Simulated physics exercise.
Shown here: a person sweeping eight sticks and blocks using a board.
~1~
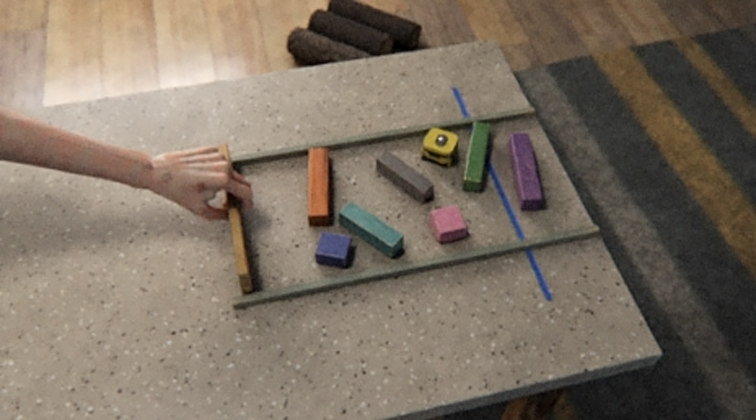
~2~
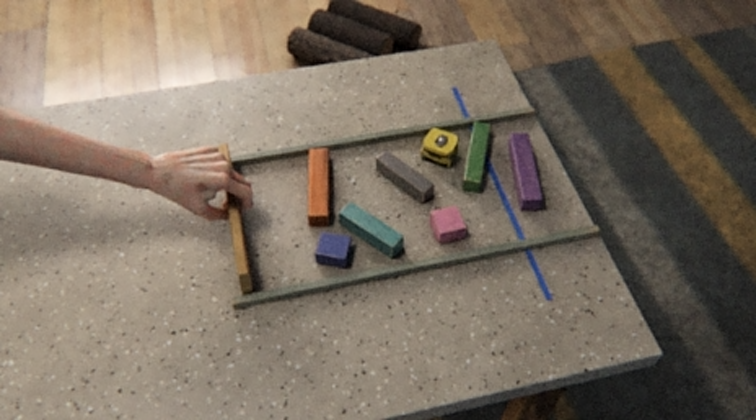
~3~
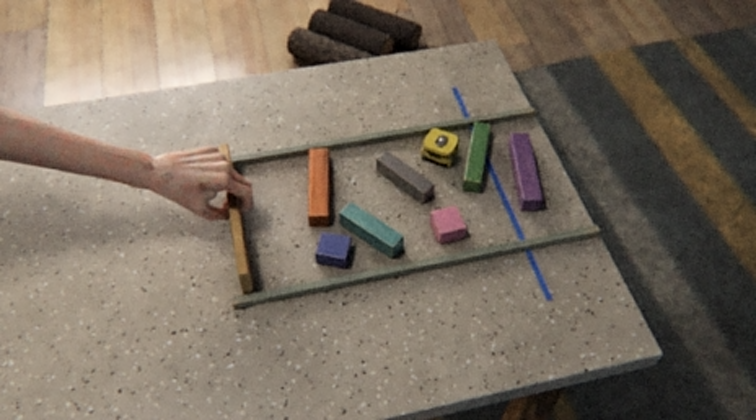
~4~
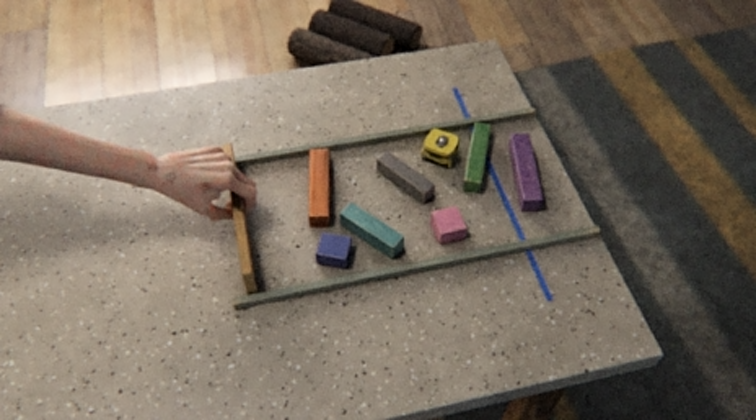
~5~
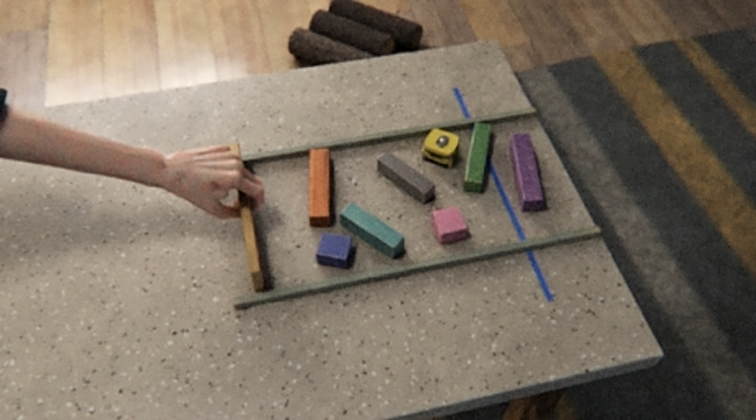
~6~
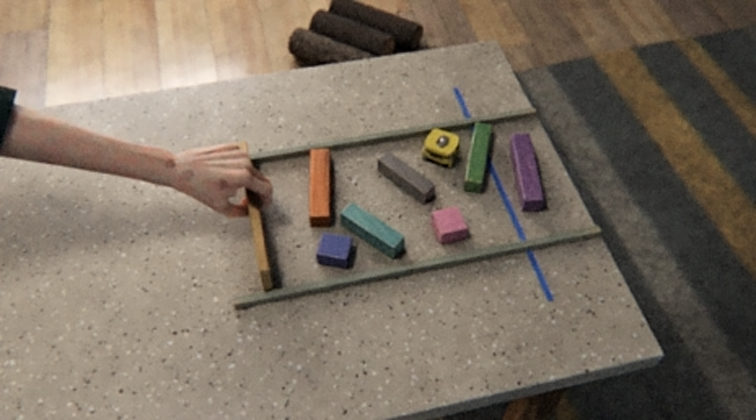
A hand slides a wooden board slightly right toward colored blocks on a speckled table.
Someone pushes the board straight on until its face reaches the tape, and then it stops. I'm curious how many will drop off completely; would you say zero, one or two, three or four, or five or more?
I would say one or two.
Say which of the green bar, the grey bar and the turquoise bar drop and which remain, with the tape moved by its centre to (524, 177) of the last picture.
The green bar topples off; the grey bar stays put; and the turquoise bar stays put.
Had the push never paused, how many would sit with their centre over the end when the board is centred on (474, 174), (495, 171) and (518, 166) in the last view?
0; 1; 3.
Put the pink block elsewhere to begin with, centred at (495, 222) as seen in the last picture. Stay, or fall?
Placed there, it does not drop.
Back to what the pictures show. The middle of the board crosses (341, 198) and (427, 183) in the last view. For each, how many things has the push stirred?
First position 3; second position 7.
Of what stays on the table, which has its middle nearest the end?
Result: The green bar.
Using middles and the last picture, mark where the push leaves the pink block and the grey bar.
The first ends close to (568, 192), the second close to (526, 155).
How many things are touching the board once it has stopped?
It is in contact with 2.
Early on, none off yet; purple bar at rest near (526, 171); green bar at rest near (478, 157); yellow case at rest near (441, 148).
A while later, none off yet; purple bar at rest near (526, 171); green bar at rest near (478, 157); yellow case moving near (445, 147).
Further along, none off yet; purple bar travelled a little near (549, 167); green bar travelled a little near (522, 150); yellow case travelled well along near (492, 131).
Finally, the number that fall off is one or two; lost, purple bar.
